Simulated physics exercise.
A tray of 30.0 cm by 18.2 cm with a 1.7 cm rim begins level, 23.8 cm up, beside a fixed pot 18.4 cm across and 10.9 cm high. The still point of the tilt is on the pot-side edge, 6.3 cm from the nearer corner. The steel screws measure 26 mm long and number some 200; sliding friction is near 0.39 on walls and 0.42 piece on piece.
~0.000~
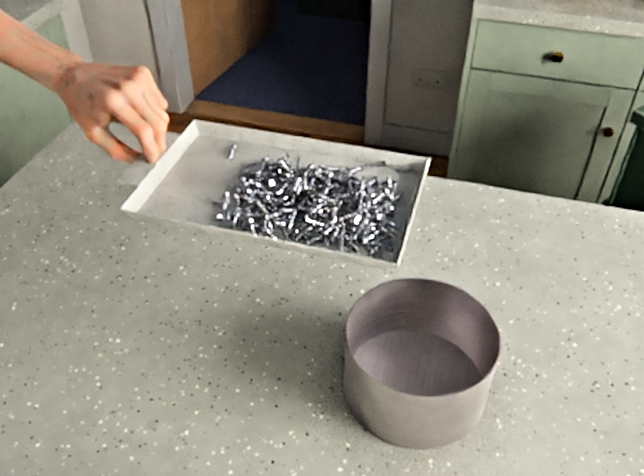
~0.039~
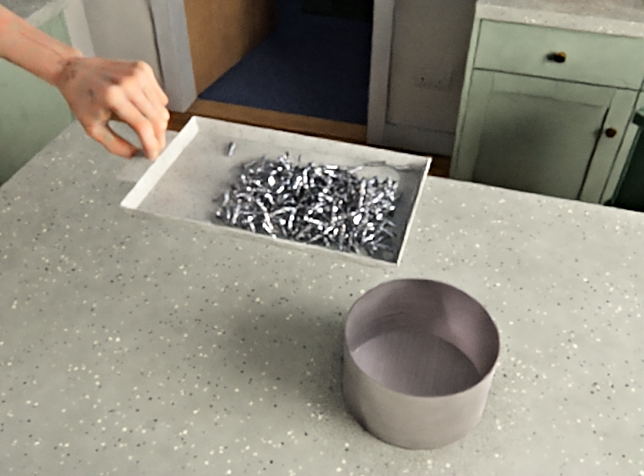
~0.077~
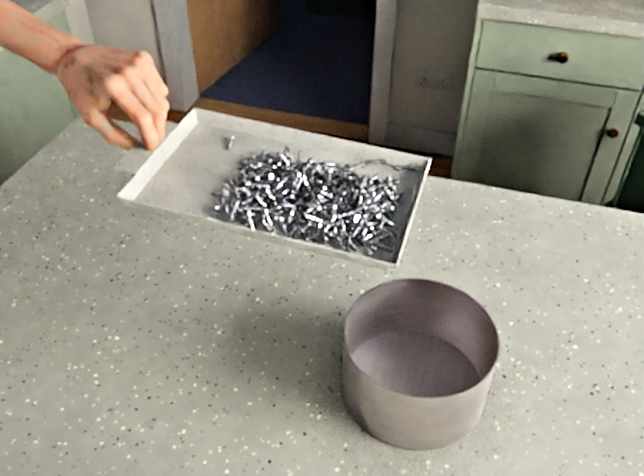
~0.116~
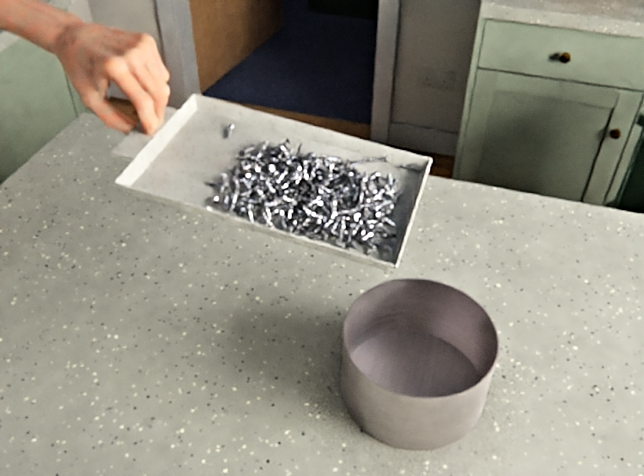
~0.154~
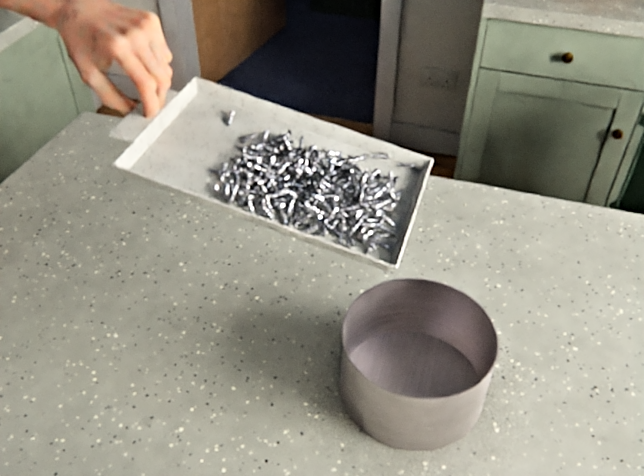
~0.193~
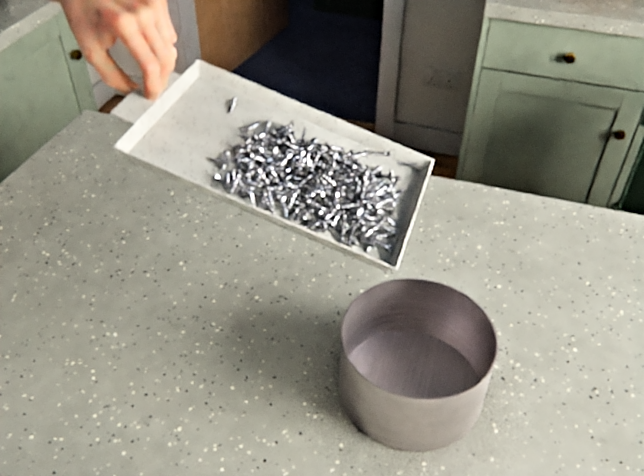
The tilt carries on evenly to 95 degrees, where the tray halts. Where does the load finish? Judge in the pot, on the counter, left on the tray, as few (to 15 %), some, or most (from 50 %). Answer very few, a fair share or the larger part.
In the pot: The larger part; on the counter: A fair share; left on the tray: Very few.
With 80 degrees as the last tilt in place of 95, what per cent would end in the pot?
In that case some 75 per cent.
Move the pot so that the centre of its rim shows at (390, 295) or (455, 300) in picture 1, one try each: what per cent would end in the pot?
About 35 and 80 per cent.
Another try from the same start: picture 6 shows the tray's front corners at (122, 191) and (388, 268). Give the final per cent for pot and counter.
Pot 60, counter 40.
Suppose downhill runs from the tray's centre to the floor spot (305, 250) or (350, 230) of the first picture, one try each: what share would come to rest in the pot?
Some 60 and 95 per cent.
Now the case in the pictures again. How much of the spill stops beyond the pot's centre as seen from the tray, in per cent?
About 90 per cent.
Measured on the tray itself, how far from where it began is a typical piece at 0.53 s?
Some 6 cm.
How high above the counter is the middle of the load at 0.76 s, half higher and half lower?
Roughly 18 cm.
After 0.53 s, tilt 54 degrees; the tray holds 100 %, the pot 0 %.
Then, at 0.76 s, tilt 80 degrees; the tray holds 20 %, the pot 20 %.
Then, at 1.10 s, tilt 95 degrees; the tray holds 0 %, the pot 75 %.
In the end, at 2.3 s, pot 80 %, counter 20 %, tray 0 %.
